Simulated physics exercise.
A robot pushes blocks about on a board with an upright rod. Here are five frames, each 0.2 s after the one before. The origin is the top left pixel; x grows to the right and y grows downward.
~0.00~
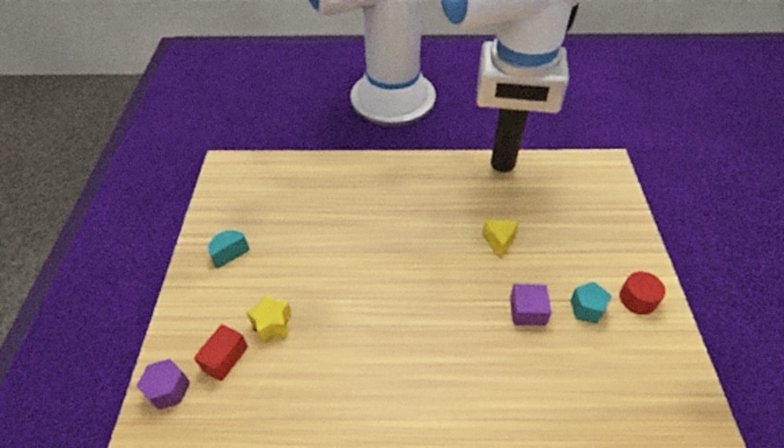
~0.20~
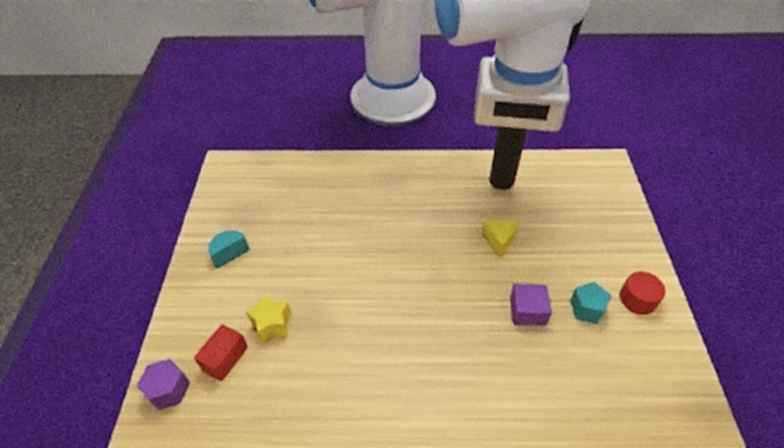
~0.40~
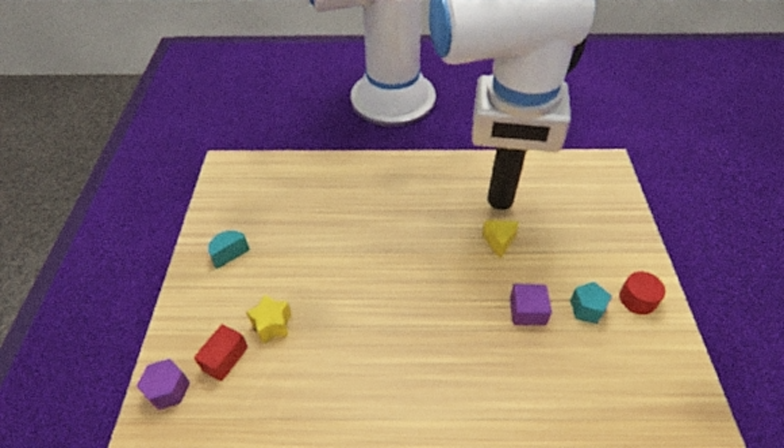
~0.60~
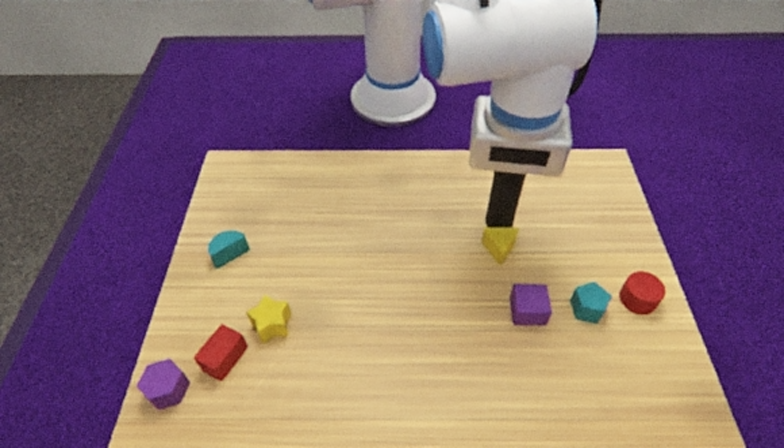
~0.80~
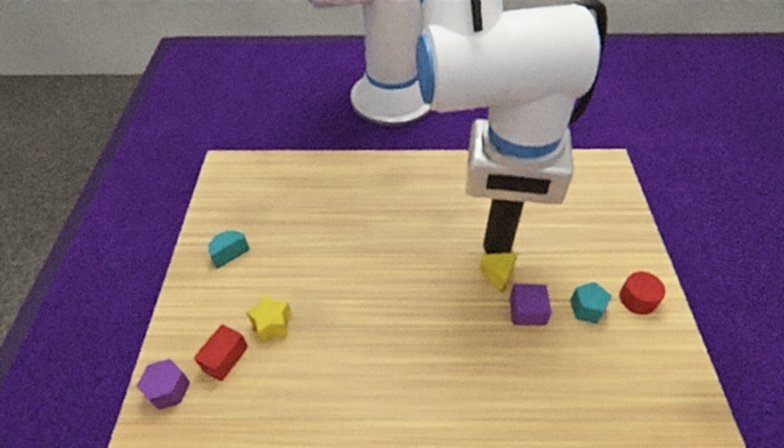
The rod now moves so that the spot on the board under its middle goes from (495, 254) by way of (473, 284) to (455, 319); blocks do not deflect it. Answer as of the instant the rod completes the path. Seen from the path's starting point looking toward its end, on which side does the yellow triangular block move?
It is displaced to the left.
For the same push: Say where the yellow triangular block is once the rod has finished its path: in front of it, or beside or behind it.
Prediction: Slipped aside.
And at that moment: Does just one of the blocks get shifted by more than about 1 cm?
Going by the path, yes.
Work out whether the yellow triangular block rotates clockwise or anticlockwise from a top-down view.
I'd predict that, seen from above, the yellow triangular block rotates counter-clockwise.
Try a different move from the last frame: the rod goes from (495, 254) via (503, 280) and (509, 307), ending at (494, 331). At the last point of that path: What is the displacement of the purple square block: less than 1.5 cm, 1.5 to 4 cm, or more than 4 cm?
That block covers between 1.5 and 4 cm.
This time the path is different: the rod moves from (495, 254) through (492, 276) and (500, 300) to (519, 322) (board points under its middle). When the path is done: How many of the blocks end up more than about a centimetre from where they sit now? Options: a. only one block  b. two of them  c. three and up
Correct choice: B.
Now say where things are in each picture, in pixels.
In the first frame, rod tip (503, 164); block tops, yellow triangular block (502, 228); purple square block (533, 298).
In the second frame, rod (502, 181); blocks unchanged.
In the third frame, rod (501, 200); blocks unchanged.
In the fourth frame, rod (499, 222); yellow triangular block (502, 235).
In the fifth frame, rod (497, 247); yellow triangular block (502, 262); purple square block (533, 298).
What follows on the original path. One third of the way, rod (482, 266); yellow triangular block (498, 280), turned 35° anticlockwise.
Two thirds of the way, rod (467, 288); yellow triangular block (494, 295), turned 65° anticlockwise.
At the end, rod (456, 312); yellow triangular block (494, 295), turned 65° anticlockwise; purple square block in place.
